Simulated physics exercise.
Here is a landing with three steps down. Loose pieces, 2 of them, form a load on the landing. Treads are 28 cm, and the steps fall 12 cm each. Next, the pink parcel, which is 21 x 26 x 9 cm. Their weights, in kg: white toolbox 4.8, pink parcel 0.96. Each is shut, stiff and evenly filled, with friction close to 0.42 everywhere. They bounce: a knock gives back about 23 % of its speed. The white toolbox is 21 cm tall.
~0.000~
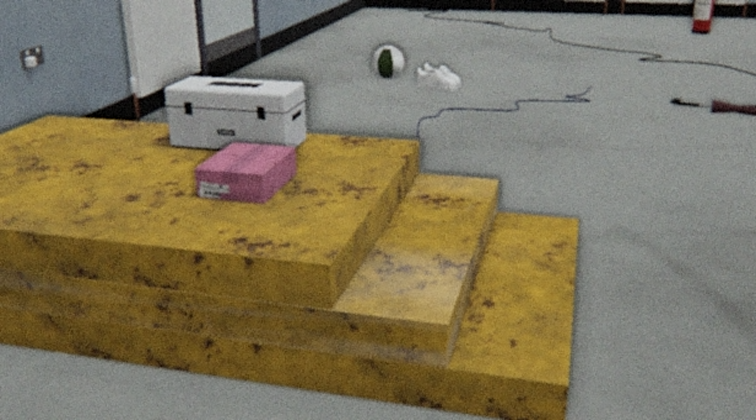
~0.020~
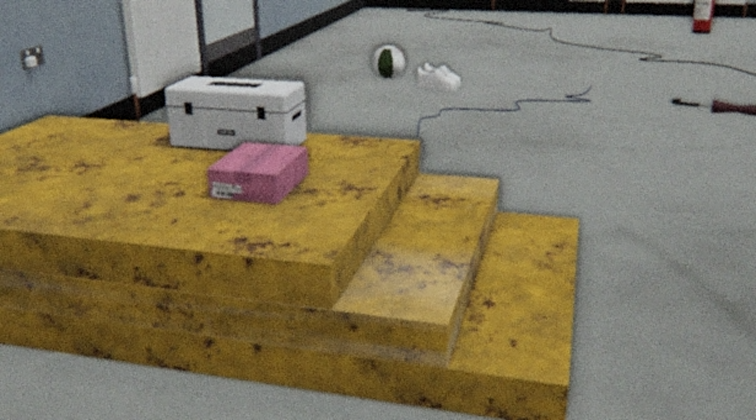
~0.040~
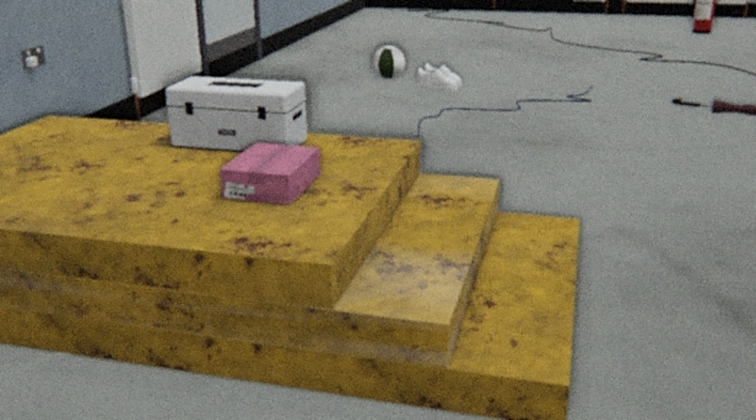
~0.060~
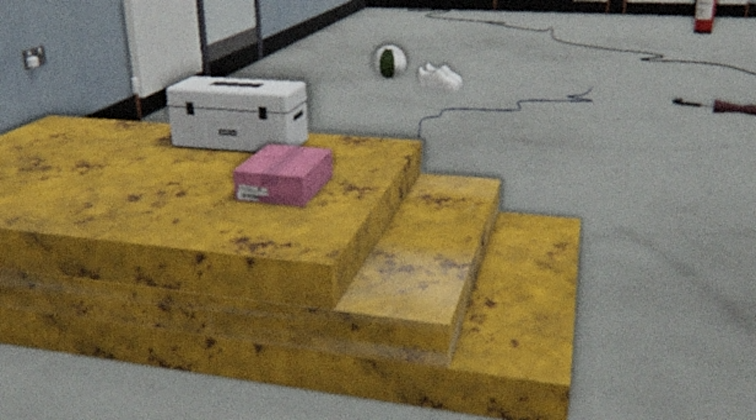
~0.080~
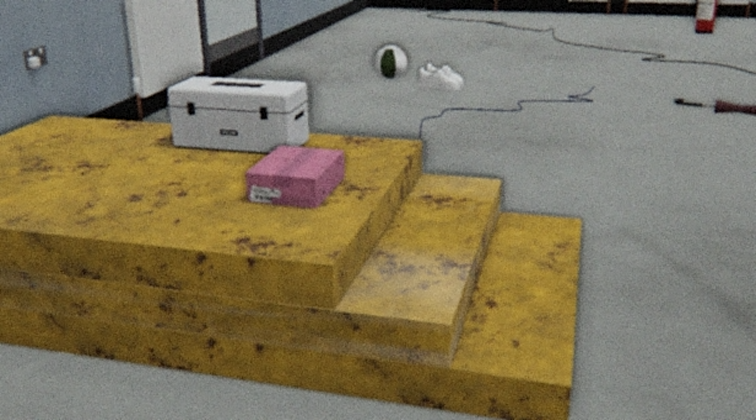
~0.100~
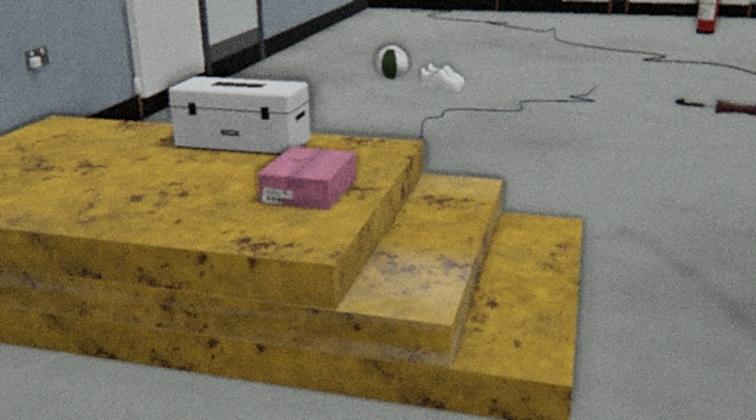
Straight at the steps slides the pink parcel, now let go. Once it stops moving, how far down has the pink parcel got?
It has got only partway down.
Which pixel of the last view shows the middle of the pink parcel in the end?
In the end it sits at around (424, 226).
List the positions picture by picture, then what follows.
In the first picture, 40 cm of landing left; pink parcel (248, 172); white toolbox (237, 115).
In the second picture, 36 cm of landing left; pink parcel (260, 172); white toolbox (237, 115).
In the third picture, 33 cm of landing left; pink parcel (272, 172); white toolbox (238, 115).
In the fourth picture, 29 cm of landing left; pink parcel (285, 174); white toolbox (239, 115).
In the fifth picture, 25 cm of landing left; pink parcel (298, 175); white toolbox (240, 115).
In the sixth picture, 22 cm of landing left; pink parcel (309, 177); white toolbox (241, 115).
Around 0.20 s, 8 cm of landing left; pink parcel near (354, 179).
Around 0.30 s, 1 cm past the top edge and 0 cm lower; pink parcel near (388, 183).
Around 0.50 s, 12 cm past the top edge and 6 cm lower; pink parcel near (425, 207).
Finally (1.1 s), 12 cm past the top edge and 12 cm lower; white toolbox still in place (within 12 cm). Final places as that camera would see them, pink parcel near (424, 226).
